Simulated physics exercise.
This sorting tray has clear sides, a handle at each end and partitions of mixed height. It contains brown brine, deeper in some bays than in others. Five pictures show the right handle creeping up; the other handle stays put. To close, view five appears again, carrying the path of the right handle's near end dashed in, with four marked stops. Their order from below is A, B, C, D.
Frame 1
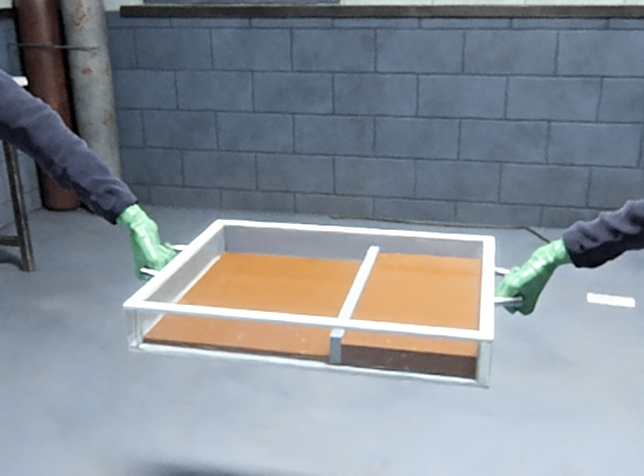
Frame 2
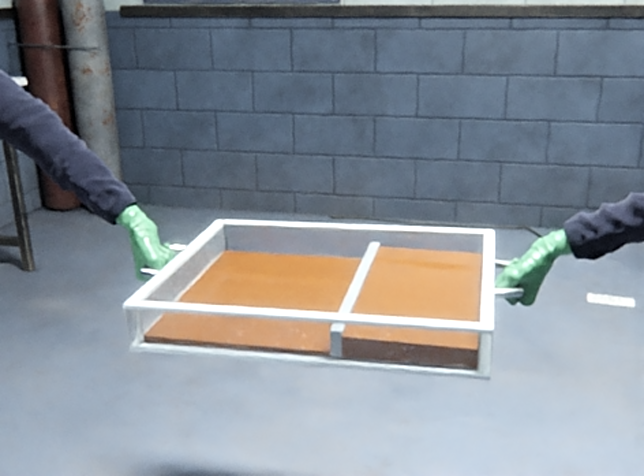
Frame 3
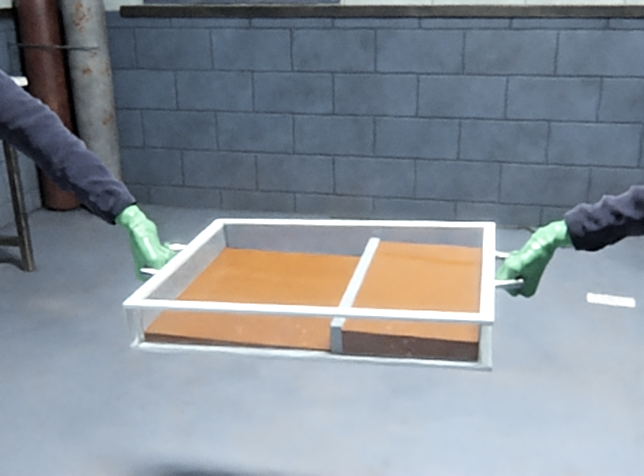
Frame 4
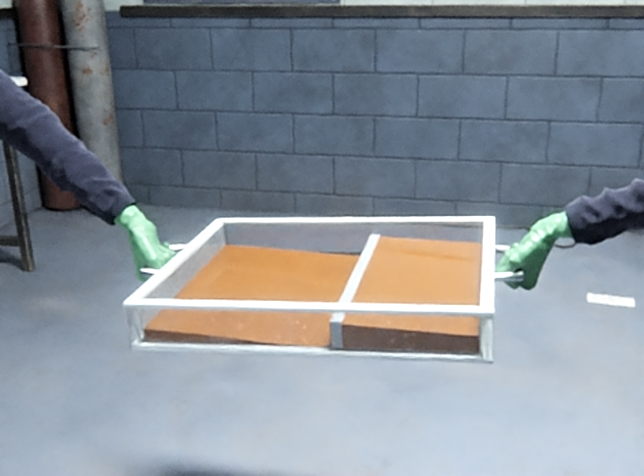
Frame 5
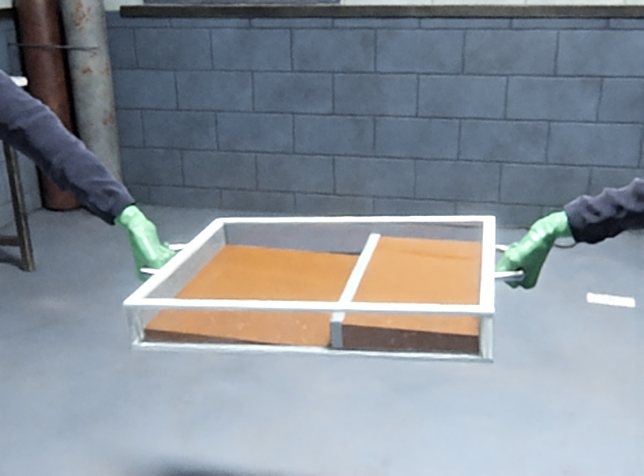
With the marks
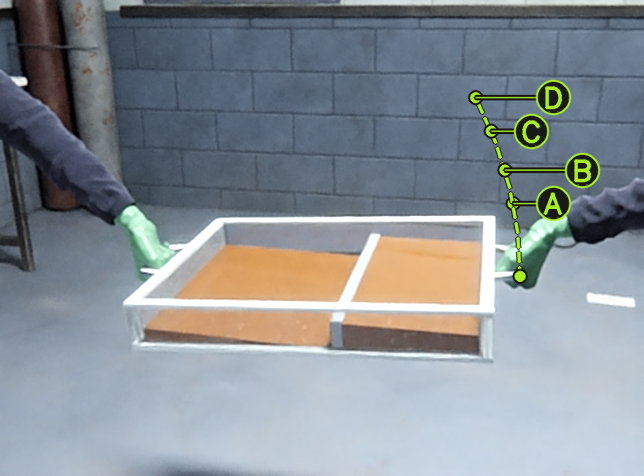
Grey block-walled room, green-gloved hands holding a clear-sided, divided tray of brown liquid, the right hand raising its end slightly.
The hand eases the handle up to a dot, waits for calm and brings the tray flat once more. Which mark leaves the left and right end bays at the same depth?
Choose A.
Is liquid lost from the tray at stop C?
Yes, some is lost.
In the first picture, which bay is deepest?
That is the right bay.
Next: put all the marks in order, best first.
A, B, C, D.
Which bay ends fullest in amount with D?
That is the left bay.
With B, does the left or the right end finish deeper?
The left one.
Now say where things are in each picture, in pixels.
In the first frame, the tray is level; deepest in the right bay, at (418, 296), shallowest in the left; right handle at (517, 288).
In the second frame, tipped about 1° down to the left; no wall is crossed; right handle at (518, 279).
In the third frame, tipped about 3° down to the left; no wall is crossed; right handle at (518, 271).
In the fourth frame, tipped about 4° down to the left; no wall is crossed; right handle at (519, 263).
In the fifth frame, tipped about 4° down to the left; deepest in the right bay, at (420, 278), shallowest in the left; right handle at (519, 263).
On the marked copy, A at (513, 203); B at (504, 170); C at (491, 131); D at (475, 97).
Choosing A, the two end bays stand about equally deep; nothing spills.
Choosing B, the left end bay stands a little deeper than the other; nothing spills.
Choosing C, the left end bay stands a little deeper than the other; about 20 % goes over the rim.
Choosing D, the left end bay stands a little deeper than the other; about 35 % goes over the rim.
